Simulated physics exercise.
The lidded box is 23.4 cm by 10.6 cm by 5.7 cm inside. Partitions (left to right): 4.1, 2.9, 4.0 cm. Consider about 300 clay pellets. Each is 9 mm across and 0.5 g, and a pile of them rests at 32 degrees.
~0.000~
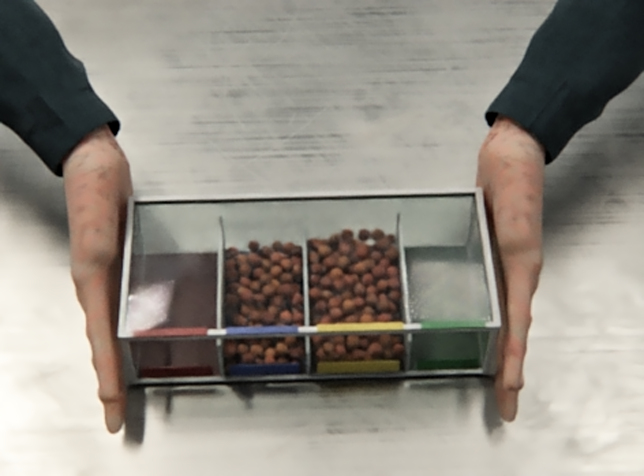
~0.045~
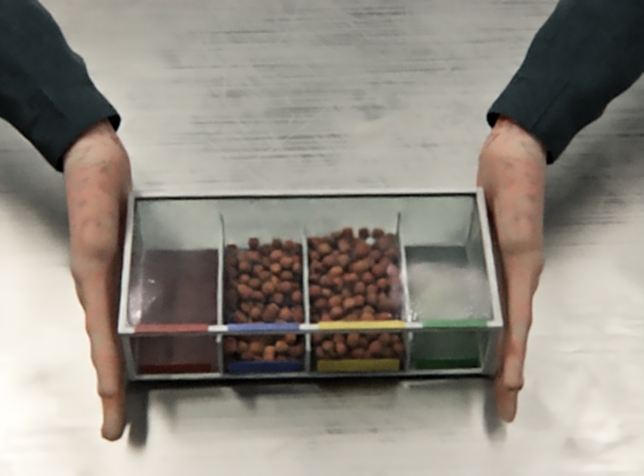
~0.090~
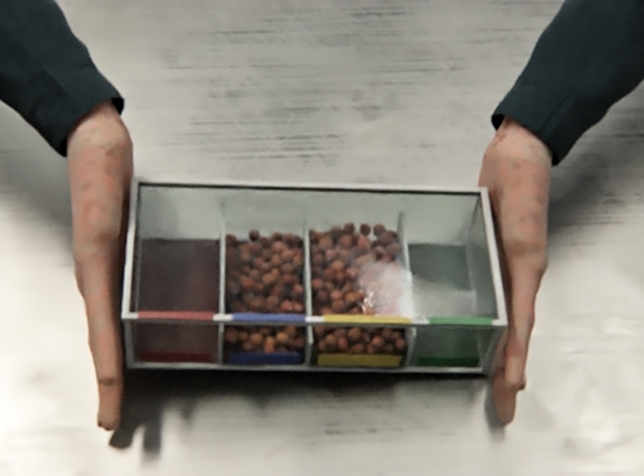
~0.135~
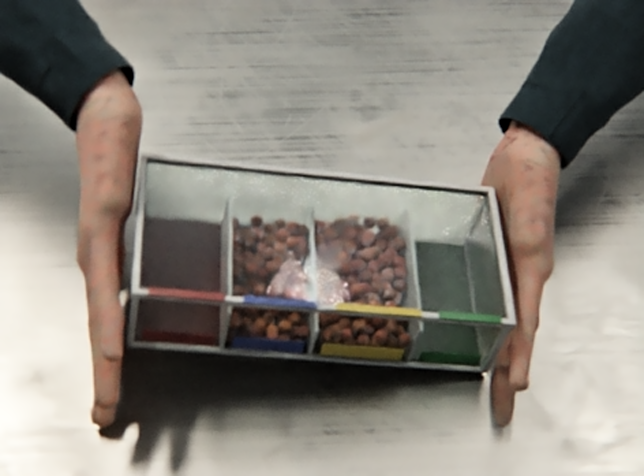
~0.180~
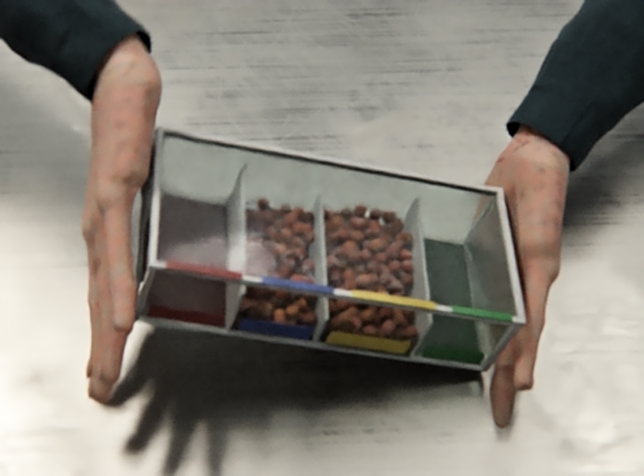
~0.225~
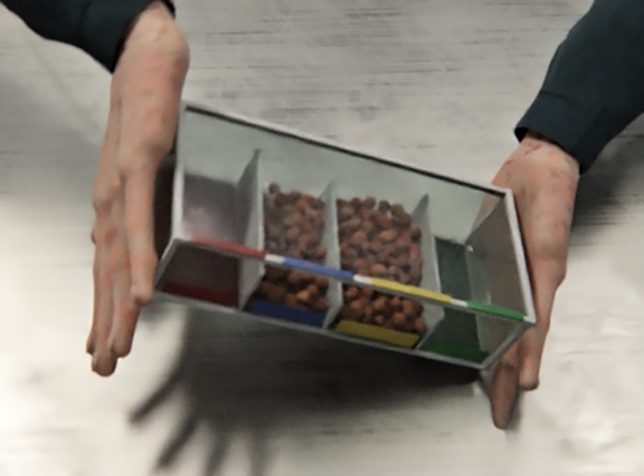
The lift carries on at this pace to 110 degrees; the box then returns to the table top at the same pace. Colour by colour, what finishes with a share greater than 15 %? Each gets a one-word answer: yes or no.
My answers are red compartment no, blue compartment no, green compartment yes, yellow compartment yes.
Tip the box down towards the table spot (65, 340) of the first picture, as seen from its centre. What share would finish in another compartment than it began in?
Roughly 65 percent of them.
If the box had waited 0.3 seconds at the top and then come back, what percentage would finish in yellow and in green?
You'd end up with yellow at 75 per cent and green at 25 per cent.
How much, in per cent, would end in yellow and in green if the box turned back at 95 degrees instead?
Shares after the change: Yellow 75, green 20, per cent.
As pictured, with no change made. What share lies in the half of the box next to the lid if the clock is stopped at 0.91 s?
Some 70 per cent.
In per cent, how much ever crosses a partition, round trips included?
That share comes to about 55 per cent.
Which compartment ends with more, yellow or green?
The yellow compartment.
Then, at 0.91 s, tilt 109 degrees; blue 15 %, green 15 %, yellow 70 %.
After 1.37 s, tilt 47 degrees; green 20 %, yellow 80 %.
After 1.91 s, tilt 0 degrees; green 20 %, yellow 80 %.
At rest (2.4 s), red 0 %, blue 0 %, green 20 %, yellow 80 %.
